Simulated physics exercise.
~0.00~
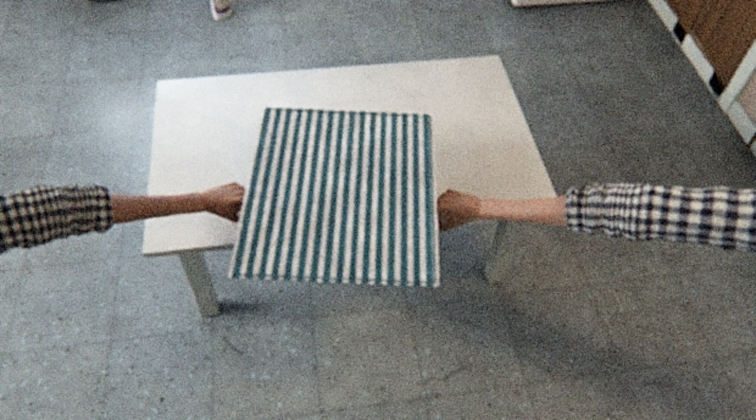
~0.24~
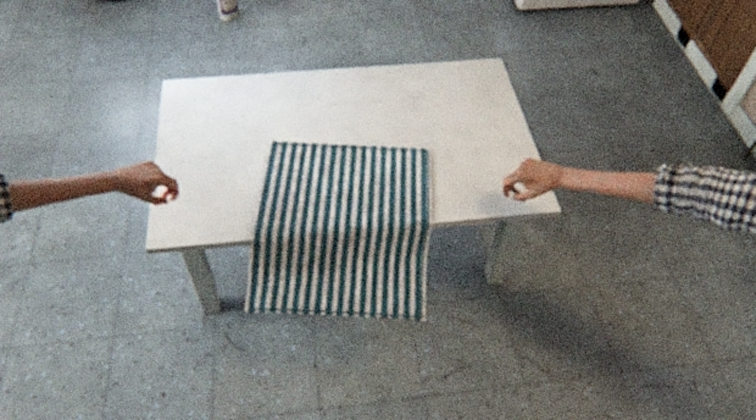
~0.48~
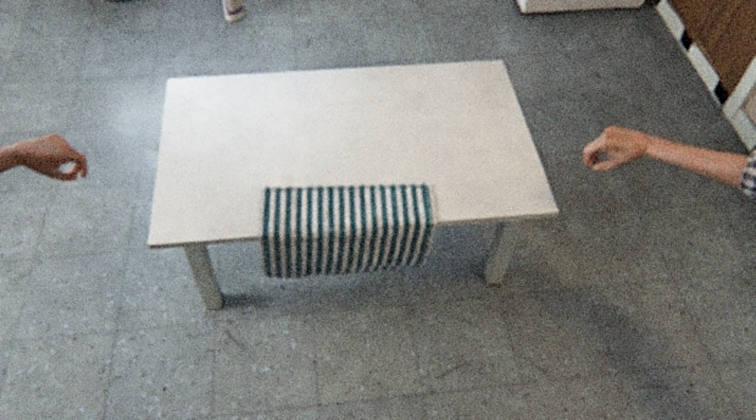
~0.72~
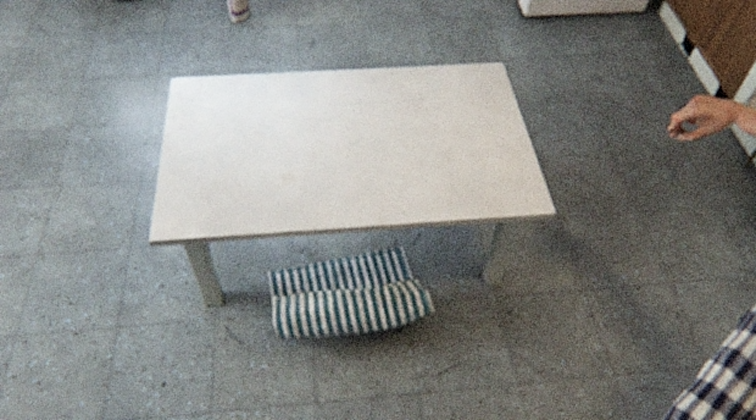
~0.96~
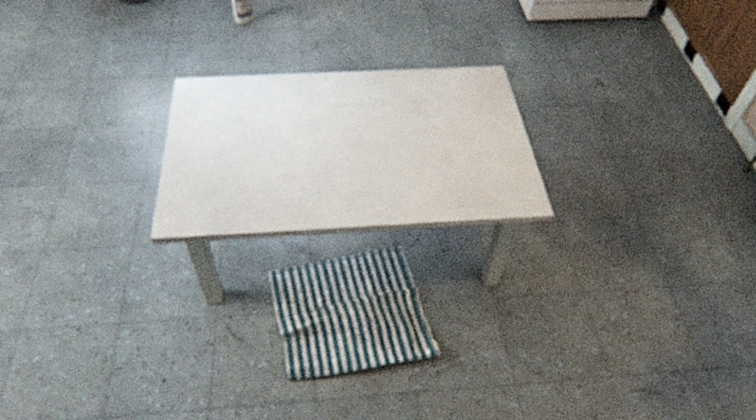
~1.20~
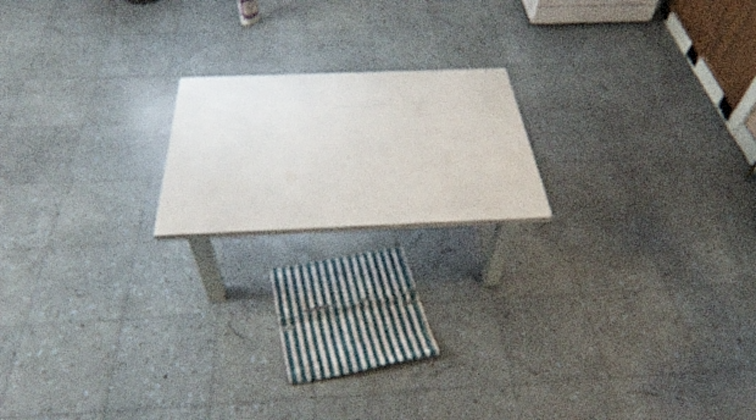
A blue-green and white striped tea towel is held out flat by two hands in checked sleeves above the near edge of a white table, seen from above on a grey tiled floor. The hands let go and draw apart as the cloth settles, partly on the tabletop and partly hanging over the front. It slides off toward the viewer, leaving only a short strip on top, while the arms pull away to either side. Then it slips over the edge and crumples onto the floor. It flattens out, slightly rumpled, and lies still below the bare table.
